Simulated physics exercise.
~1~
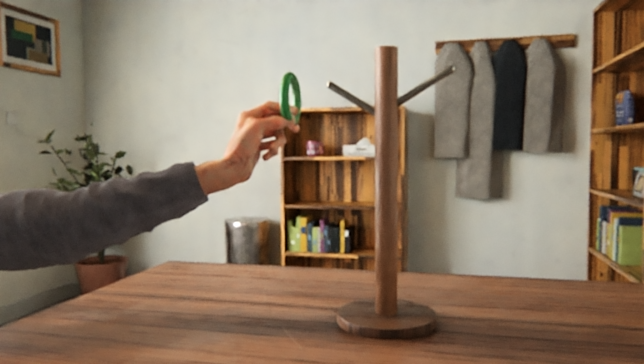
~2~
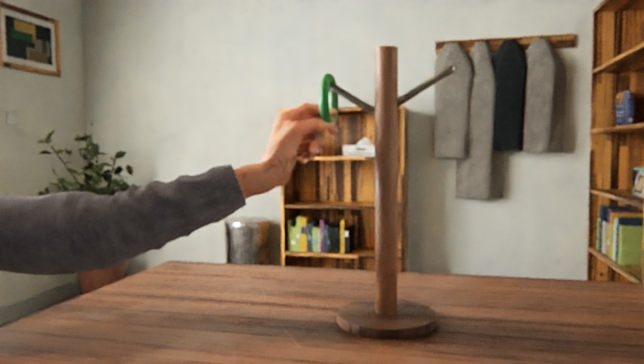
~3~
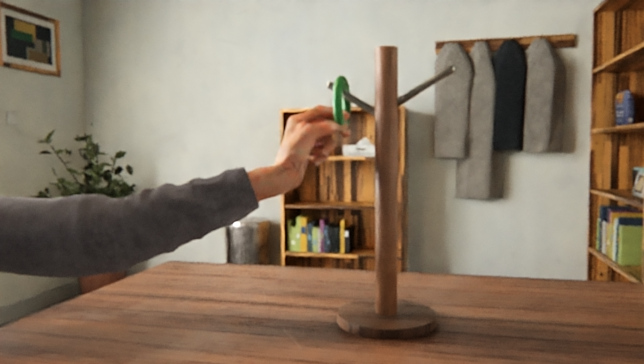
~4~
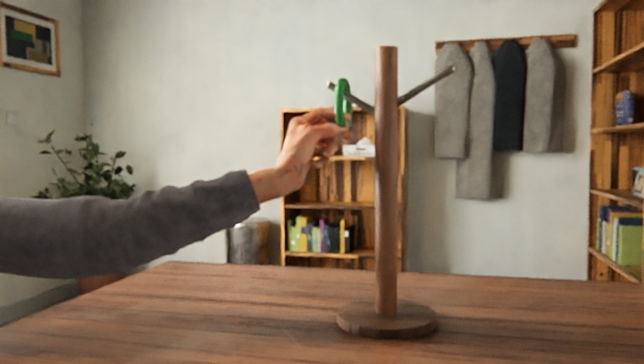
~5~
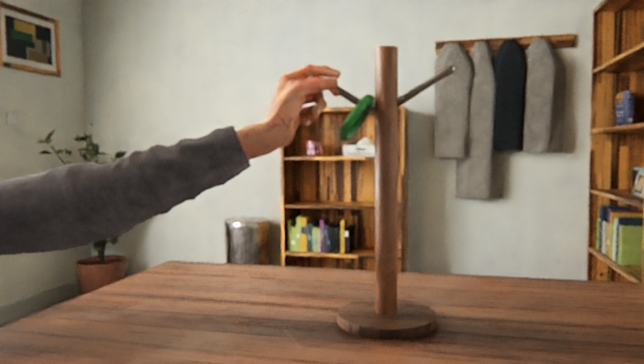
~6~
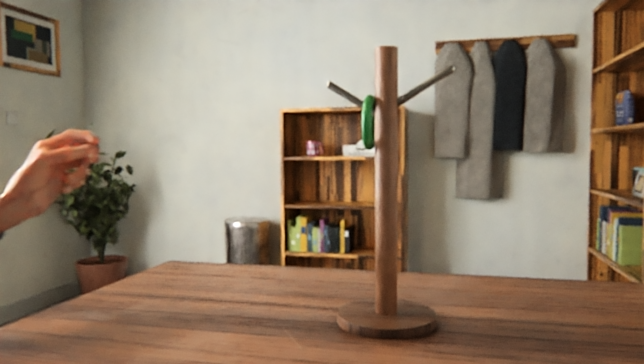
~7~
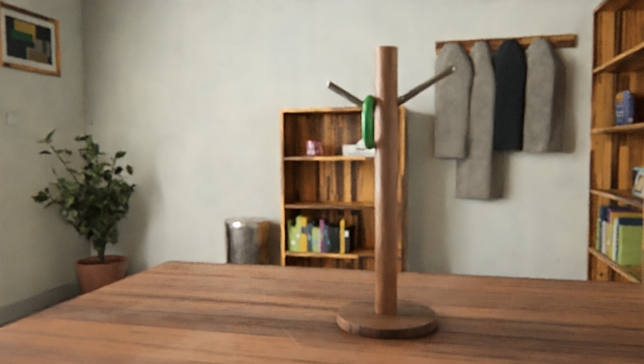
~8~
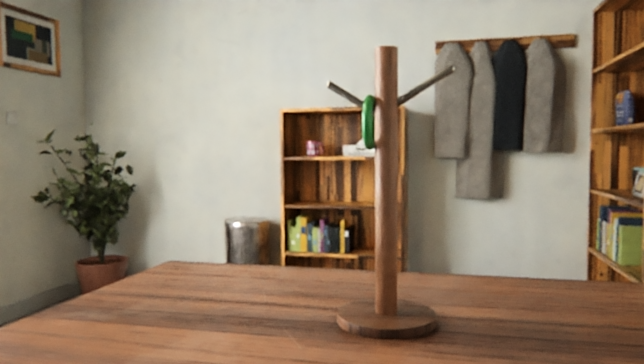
In this clip, a hand reaches in from the left and slips a green ring of tape over the left peg of a wooden stand on a table. The hand lets go and withdraws left as the ring slides toward the post, where it stays hanging.
